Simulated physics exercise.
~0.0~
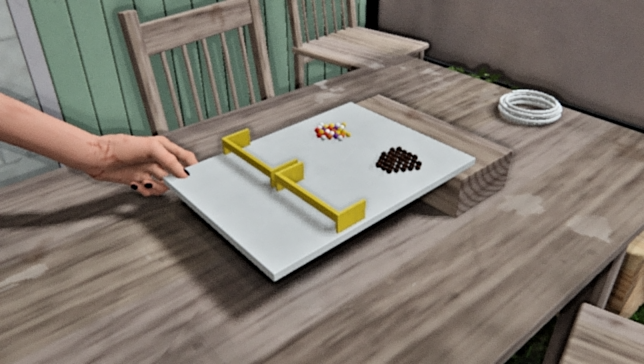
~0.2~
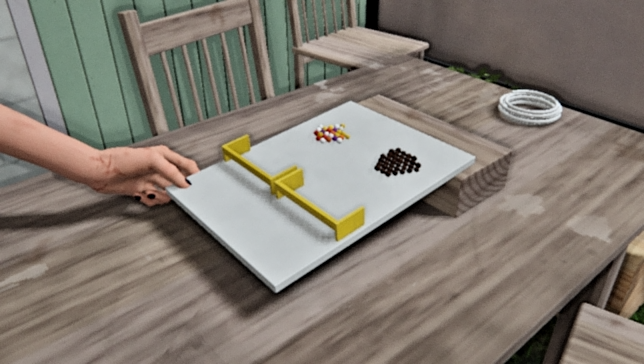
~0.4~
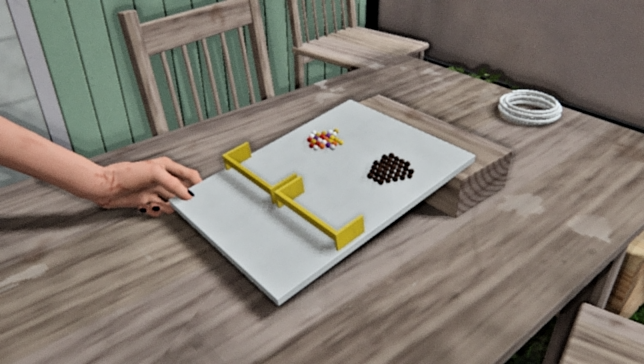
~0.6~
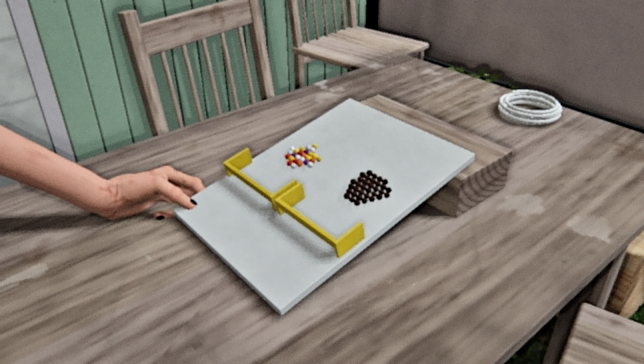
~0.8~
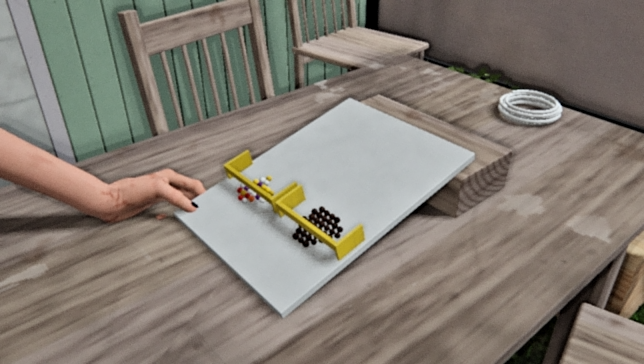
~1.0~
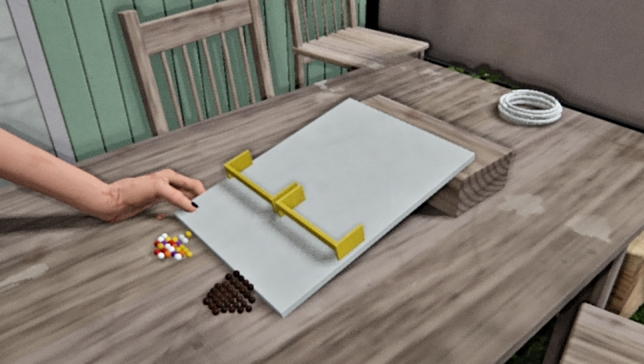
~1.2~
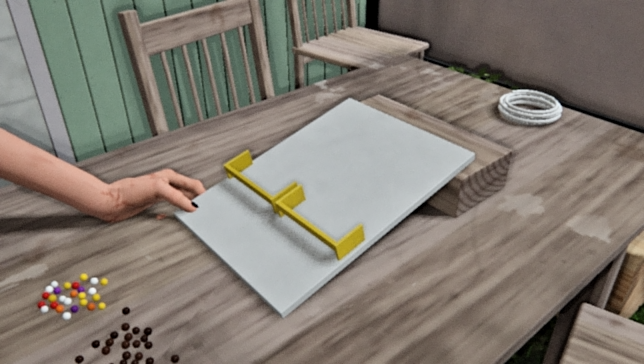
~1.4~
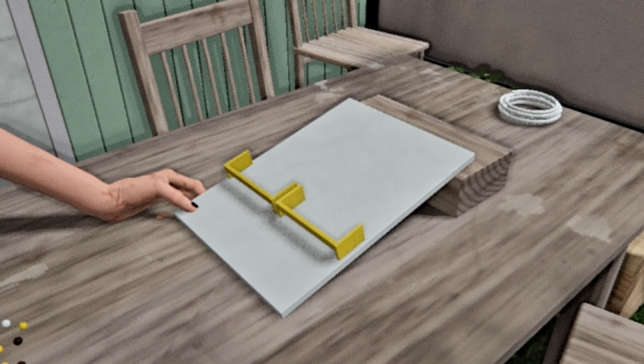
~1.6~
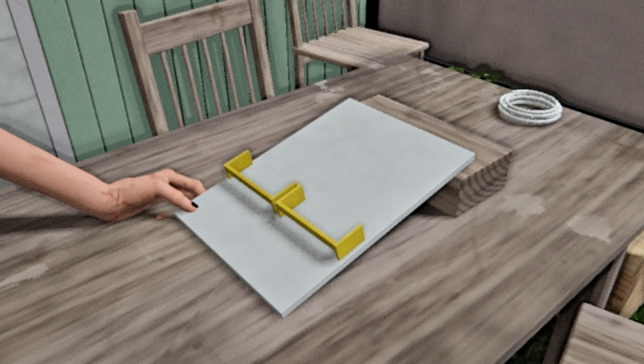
A hand lowers the near left end of a white board whose far end rests on a wooden block on a weathered table. Two handfuls of small balls, one multicoloured and one dark brown, begin to roll down the slope toward two yellow bars fixed across it. Both groups pass through the slots beneath the bars and run off the board's lower edge. They spread out across the tabletop, rolling left and toward the viewer until they leave view. The hand stays at the tilted, empty board, and a white coil sits undisturbed behind.
